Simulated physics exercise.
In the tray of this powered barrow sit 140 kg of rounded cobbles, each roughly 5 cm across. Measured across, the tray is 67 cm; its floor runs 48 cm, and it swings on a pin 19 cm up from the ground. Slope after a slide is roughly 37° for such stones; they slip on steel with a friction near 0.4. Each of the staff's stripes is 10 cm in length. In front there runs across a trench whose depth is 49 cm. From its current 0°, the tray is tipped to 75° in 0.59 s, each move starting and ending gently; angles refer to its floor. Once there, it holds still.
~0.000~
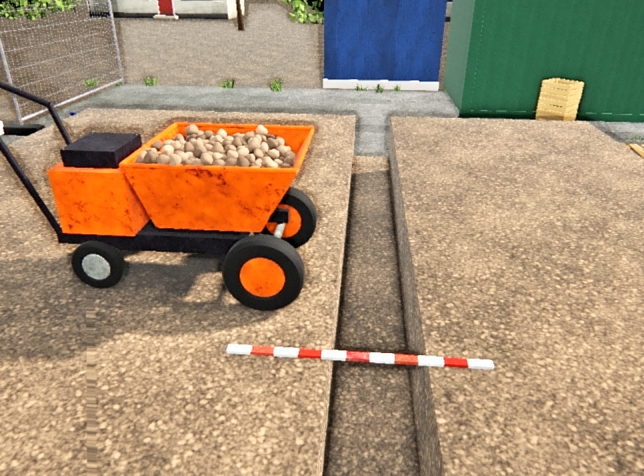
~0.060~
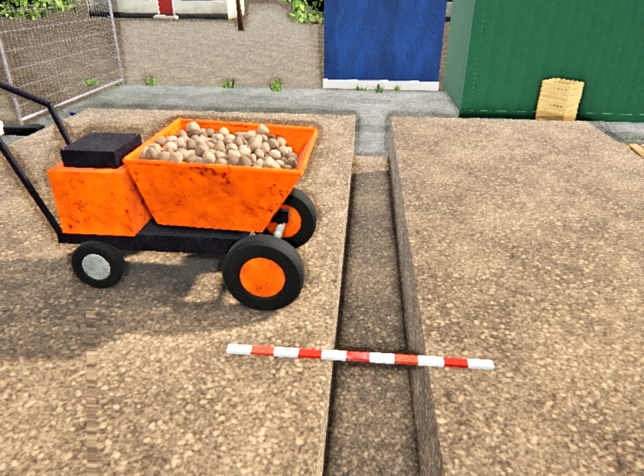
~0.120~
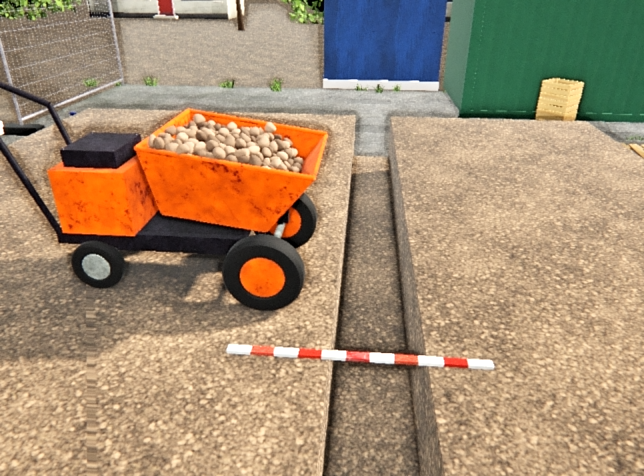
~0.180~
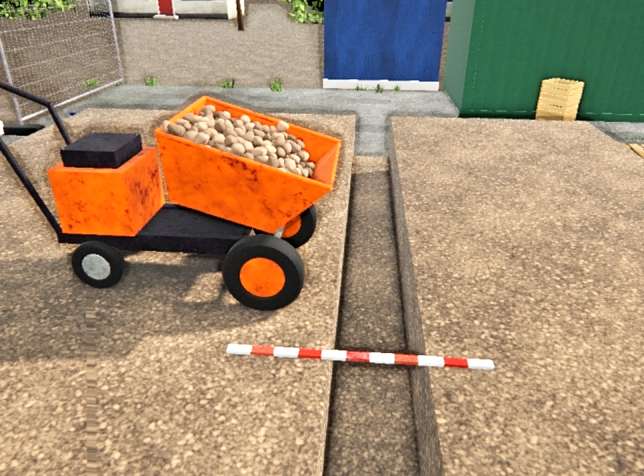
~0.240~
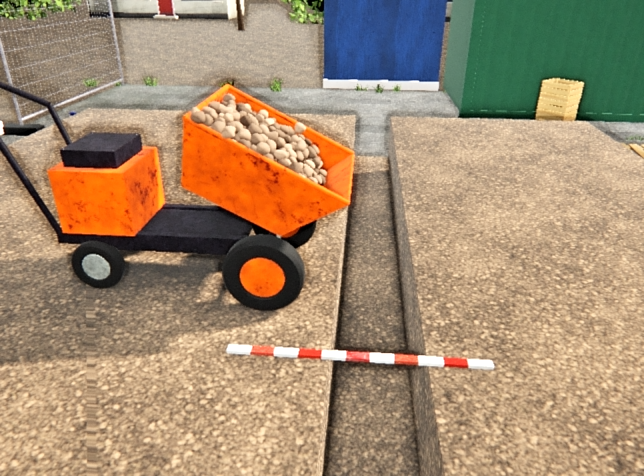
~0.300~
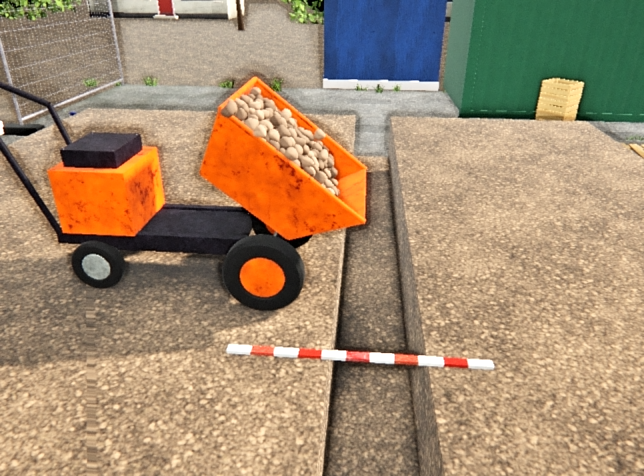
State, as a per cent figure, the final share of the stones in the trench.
The final share is about 47 per cent.
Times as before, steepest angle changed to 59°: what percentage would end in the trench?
Expect roughly 20 per cent.
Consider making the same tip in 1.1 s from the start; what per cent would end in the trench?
Trench share: Approx. 65%.
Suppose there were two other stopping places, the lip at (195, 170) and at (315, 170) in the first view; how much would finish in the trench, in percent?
First spot about 75, second spot about 30 per cent.
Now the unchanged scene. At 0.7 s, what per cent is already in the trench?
Around 15 per cent of it.
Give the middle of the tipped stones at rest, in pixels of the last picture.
Resting centre: About (429, 279).
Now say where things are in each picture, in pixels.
In the first frame, lip at (297, 172), floor tilted 0°, highest stones at (217, 139).
In the second frame, lip at (301, 173), floor tilted 2°, highest stones at (201, 138); the stones move at 0.5 m/s on average.
In the third frame, the tray is at 8°, its lip at (314, 179); the top of the load is at (202, 130); the stones move at 1.0 m/s on average.
In the fourth frame, the tray is at 17°, its lip at (331, 189); the top of the load is at (206, 117); the stones move at 1.3 m/s on average.
In the fifth frame, the tray is at 27°, its lip at (349, 203); the top of the load is at (228, 106); the stones move at 1.5 m/s on average.
In the sixth frame, the tray is at 38°, its lip at (364, 222); the top of the load is at (252, 100); the stones move at 1.6 m/s on average.
After 0.4 s the floor is at 63°; 100 % in the tray; the foremost stones are at (371, 227).
After 0.7 s the floor is at 75°; 59 % in the tray, 13 % in the trench, 27 % past the trench; the foremost stones are at (470, 295).
After 1.0 s the floor is at 75°; 18 % in the tray, 29 % in the trench, 53 % past the trench; the foremost stones are past the picture's edge.
After 3.0 s the floor is at 75°; 0 % in the tray, 47 % in the trench, 53 % past the trench; the foremost stones are past the picture's edge.
